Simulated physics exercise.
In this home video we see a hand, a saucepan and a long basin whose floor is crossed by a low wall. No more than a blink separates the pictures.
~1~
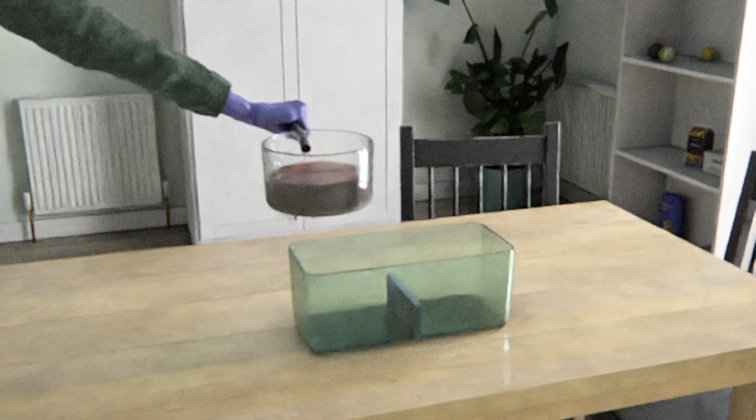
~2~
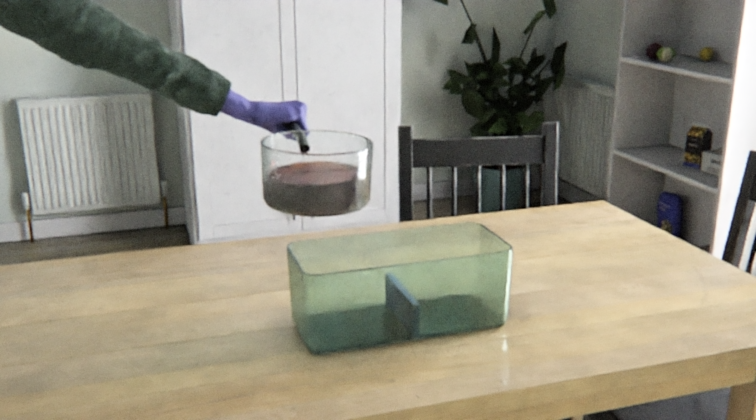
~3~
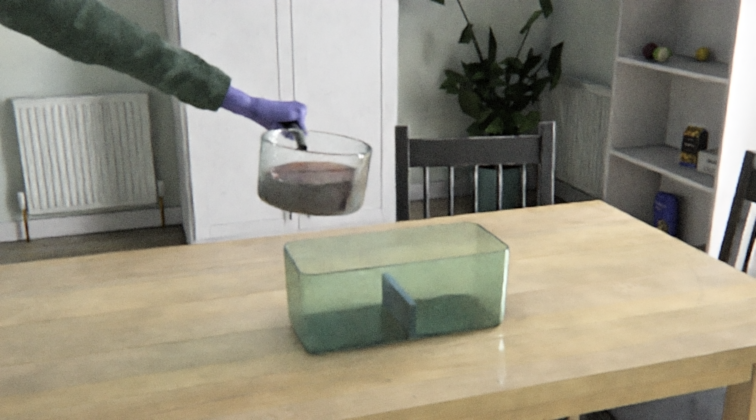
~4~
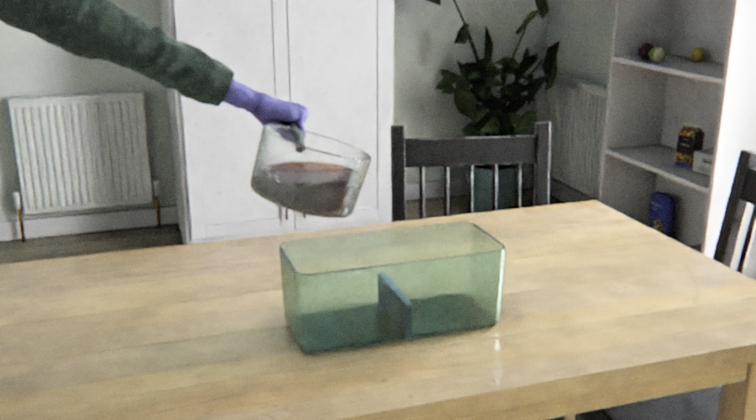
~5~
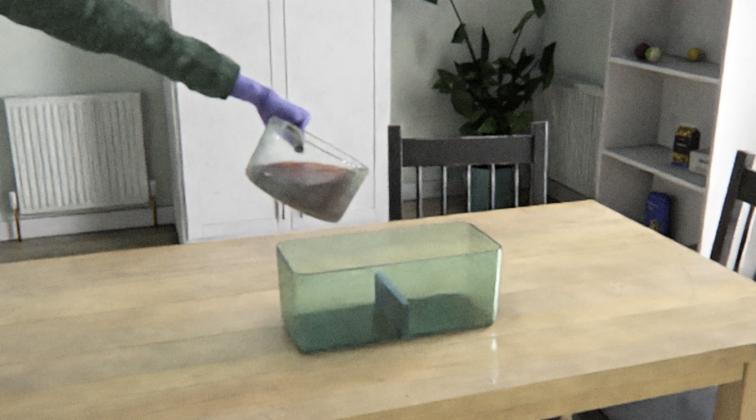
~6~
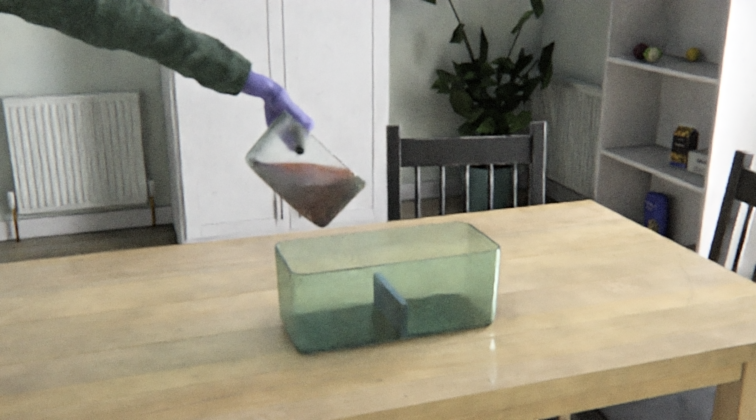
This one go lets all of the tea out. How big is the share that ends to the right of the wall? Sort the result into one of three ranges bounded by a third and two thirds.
It falls in the bottom range, below a third.
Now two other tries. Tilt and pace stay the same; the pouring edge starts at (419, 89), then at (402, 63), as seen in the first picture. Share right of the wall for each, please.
The first gives 85 %, the second 80 %.
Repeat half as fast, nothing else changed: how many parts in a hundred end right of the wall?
Roughly 35 percent.
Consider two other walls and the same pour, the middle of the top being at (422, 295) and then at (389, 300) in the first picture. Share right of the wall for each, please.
In order, 15 and 50 in a hundred.
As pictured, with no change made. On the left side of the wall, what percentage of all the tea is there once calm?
Close to 80 per cent.
A moment on, the saucepan is tipped right over and 24 per cent is still to pour, 34 is left of the wall and 11 right of it.
Next, the saucepan is tipped right over and 4 per cent is still to pour, 72 is left of the wall and 15 right of it.
Then the saucepan is tipped right over and 0 per cent is still to pour, 79 is left of the wall and 17 right of it.
Later the saucepan is tipped right over and 0 per cent is still to pour, 80 is left of the wall and 18 right of it.
Finally, 80 per cent lies left of the wall, 18 right of it and 2 outside.
